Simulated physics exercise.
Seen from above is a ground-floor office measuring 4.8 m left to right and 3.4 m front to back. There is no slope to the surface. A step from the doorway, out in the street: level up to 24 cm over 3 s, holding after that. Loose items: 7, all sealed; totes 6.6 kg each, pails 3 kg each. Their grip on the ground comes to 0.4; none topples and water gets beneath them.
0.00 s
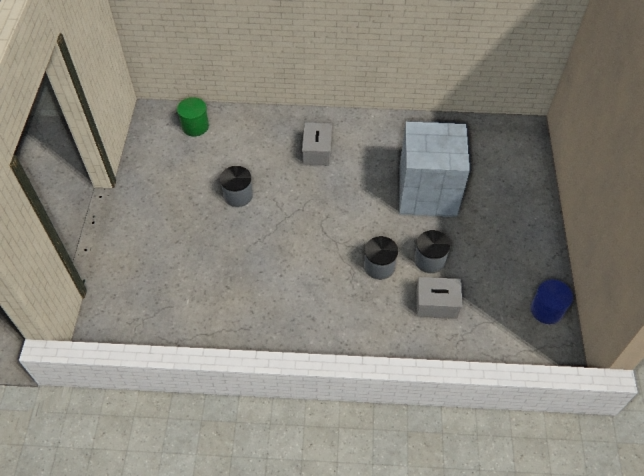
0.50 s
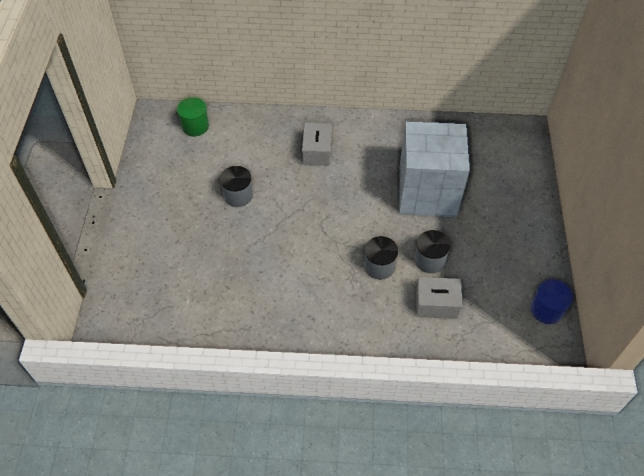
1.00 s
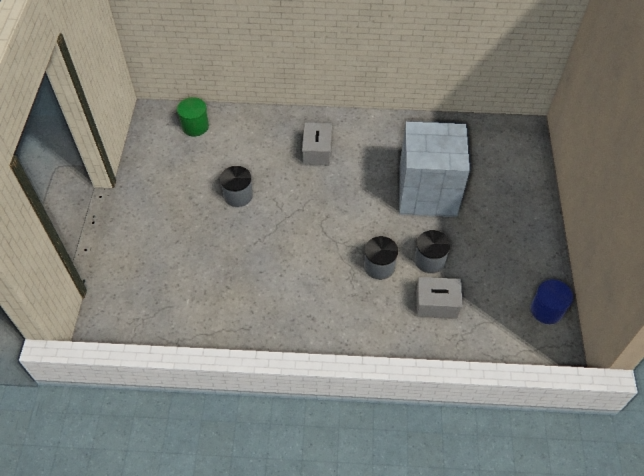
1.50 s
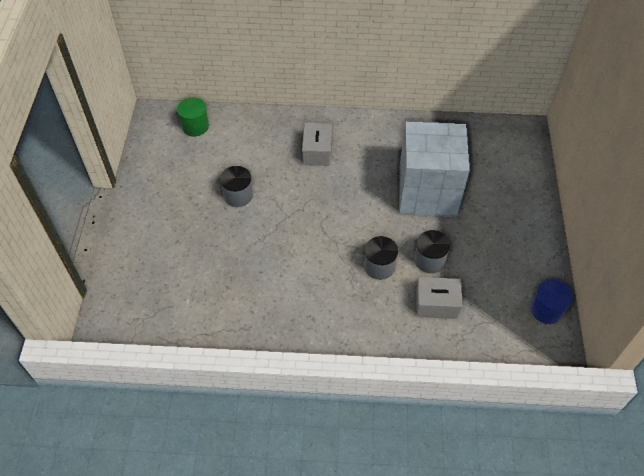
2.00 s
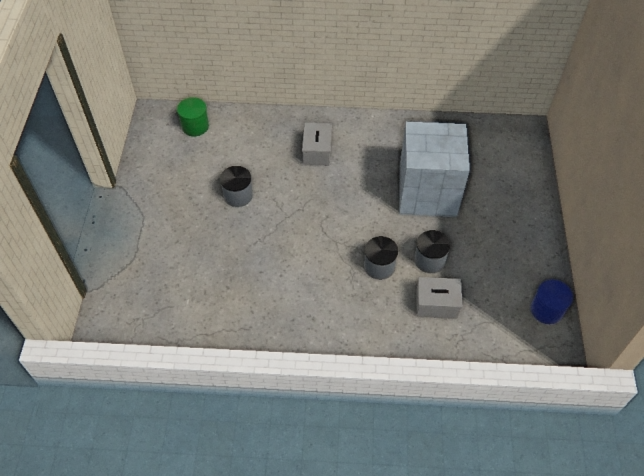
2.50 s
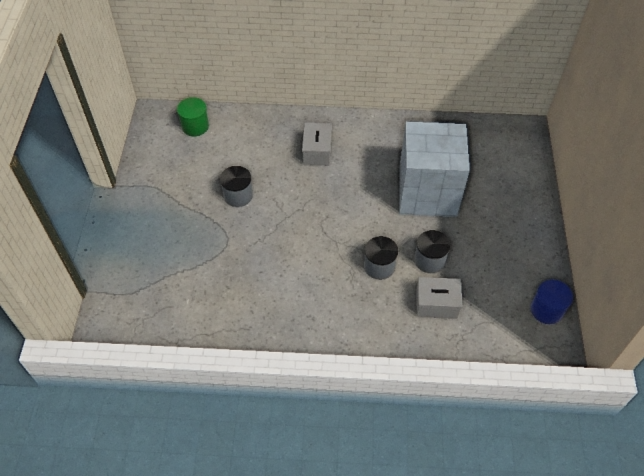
In the video, bluish water covers the paved ground outside a walled room and deepens, then enters through the left doorway and spreads rightward across part of the floor, while the green and blue pails and other objects remain still.
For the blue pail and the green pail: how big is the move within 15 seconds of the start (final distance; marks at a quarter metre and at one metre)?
The blue pail covers a big distance, and the green pail creeps a bit.
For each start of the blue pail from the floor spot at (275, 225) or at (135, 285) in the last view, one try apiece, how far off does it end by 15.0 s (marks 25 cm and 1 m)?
At the first spot it winds up well off, and at the second it edges a bit.
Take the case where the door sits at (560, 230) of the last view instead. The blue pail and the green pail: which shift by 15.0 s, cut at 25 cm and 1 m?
The blue pail inches along a bit; as for the green pail, it winds up a long way off.
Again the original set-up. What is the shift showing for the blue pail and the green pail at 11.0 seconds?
80 and 20 cm or so by then.
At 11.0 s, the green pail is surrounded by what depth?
Roughly 4 cm.
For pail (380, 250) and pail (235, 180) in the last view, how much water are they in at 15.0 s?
First roughly 18 cm, second roughly 12 cm.
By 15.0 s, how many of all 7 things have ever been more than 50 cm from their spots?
The total is 7.
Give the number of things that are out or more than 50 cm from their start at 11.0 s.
By that time the total stands at 6.
After 3.5 s the blue pail is near (555, 295), 0.0 m from its start, aground; the green pail is near (192, 108), 0.0 m from its start, aground; 0 afloat.
After 6.8 s the blue pail is near (568, 276), 0.2 m from its start, afloat; the green pail is near (192, 108), 0.0 m from its start, aground; 6 afloat.
After 11.0 s the blue pail is near (511, 224), 0.8 m from its start, afloat; the green pail is near (172, 117), 0.2 m from its start, afloat; 7 afloat.
After 15.0 s the blue pail is near (464, 134), 2.0 m from its start, afloat; the green pail is near (188, 129), 0.4 m from its start, afloat; 7 afloat.
